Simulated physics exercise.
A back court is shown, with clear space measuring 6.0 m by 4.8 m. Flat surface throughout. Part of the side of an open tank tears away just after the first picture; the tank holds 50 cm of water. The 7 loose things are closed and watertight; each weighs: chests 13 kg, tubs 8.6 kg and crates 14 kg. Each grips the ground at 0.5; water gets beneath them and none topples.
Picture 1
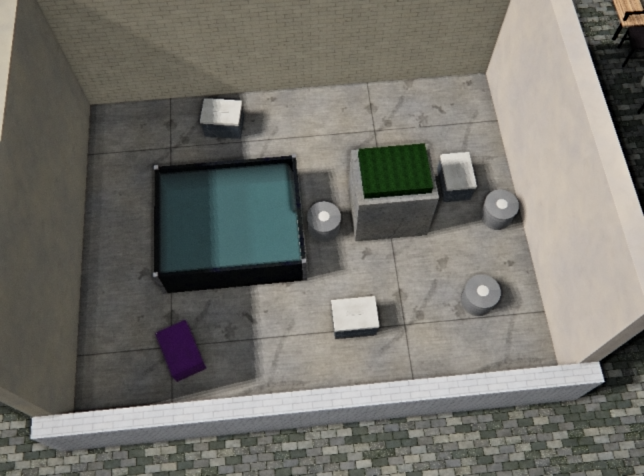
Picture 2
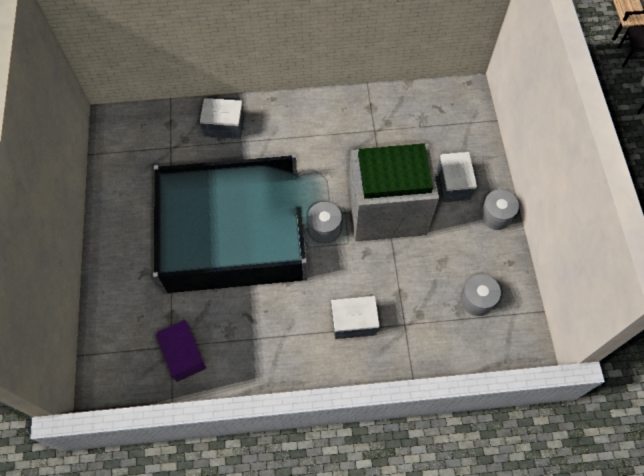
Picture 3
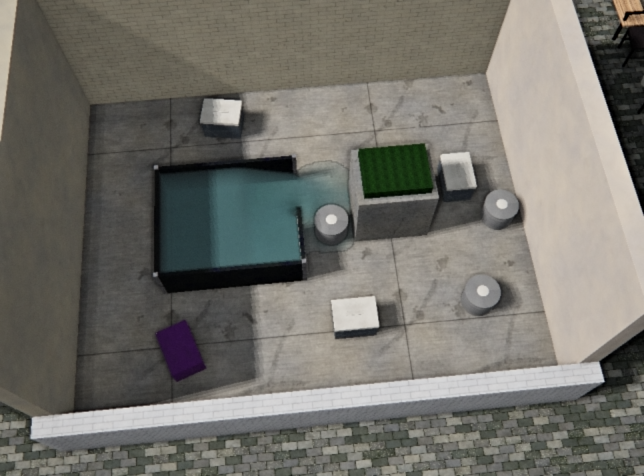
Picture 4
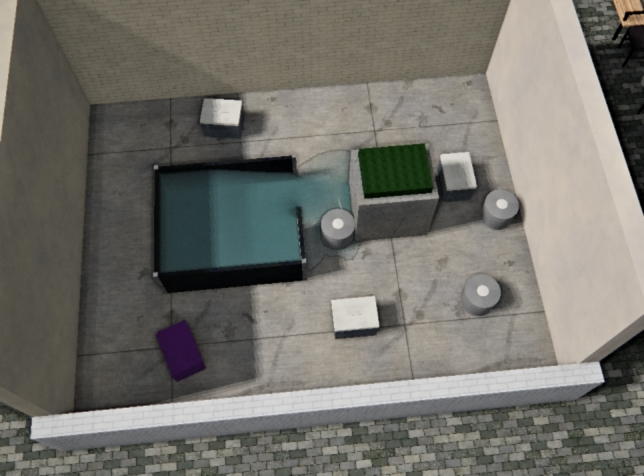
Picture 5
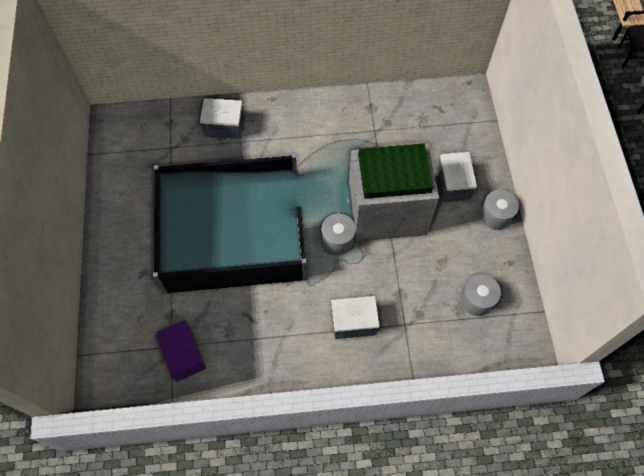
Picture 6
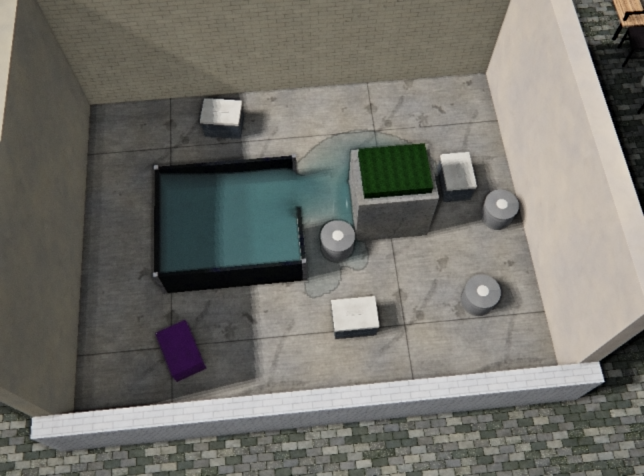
Water pouring through a gap in an open tank's right side, nudging a grey tub slightly and spreading across a walled court.
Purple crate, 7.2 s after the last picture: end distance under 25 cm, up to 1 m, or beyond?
Under 25 cm.
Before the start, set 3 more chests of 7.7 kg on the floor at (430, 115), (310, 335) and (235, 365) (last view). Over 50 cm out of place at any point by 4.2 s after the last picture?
Beyond it, beyond it, within it.
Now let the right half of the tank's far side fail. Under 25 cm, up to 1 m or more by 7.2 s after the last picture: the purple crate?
Outcome for the purple crate: It remains nearly still.
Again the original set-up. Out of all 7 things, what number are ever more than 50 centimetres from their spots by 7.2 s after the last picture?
Total: 5.
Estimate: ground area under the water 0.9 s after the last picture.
About 11.0 m2.
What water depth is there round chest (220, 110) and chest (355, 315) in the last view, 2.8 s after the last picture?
Close to 0 and 6 centimetres.
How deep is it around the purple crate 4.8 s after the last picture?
Somewhere close to 1 cm.
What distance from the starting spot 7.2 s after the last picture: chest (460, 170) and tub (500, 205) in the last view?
140 cm and 150 cm, respectively.
Then, 0.9 s after the last picture the purple crate is near (179, 347), 0.0 m from its start, aground; 0 afloat.
Then, 2.8 s after the last picture the purple crate is near (179, 347), 0.0 m from its start, aground; 0 afloat.
Then, 4.8 s after the last picture the purple crate is near (178, 347), 0.0 m from its start, aground; 1 afloat.
Then, 7.2 s after the last picture the purple crate is near (178, 347), 0.0 m from its start, aground; 4 afloat.
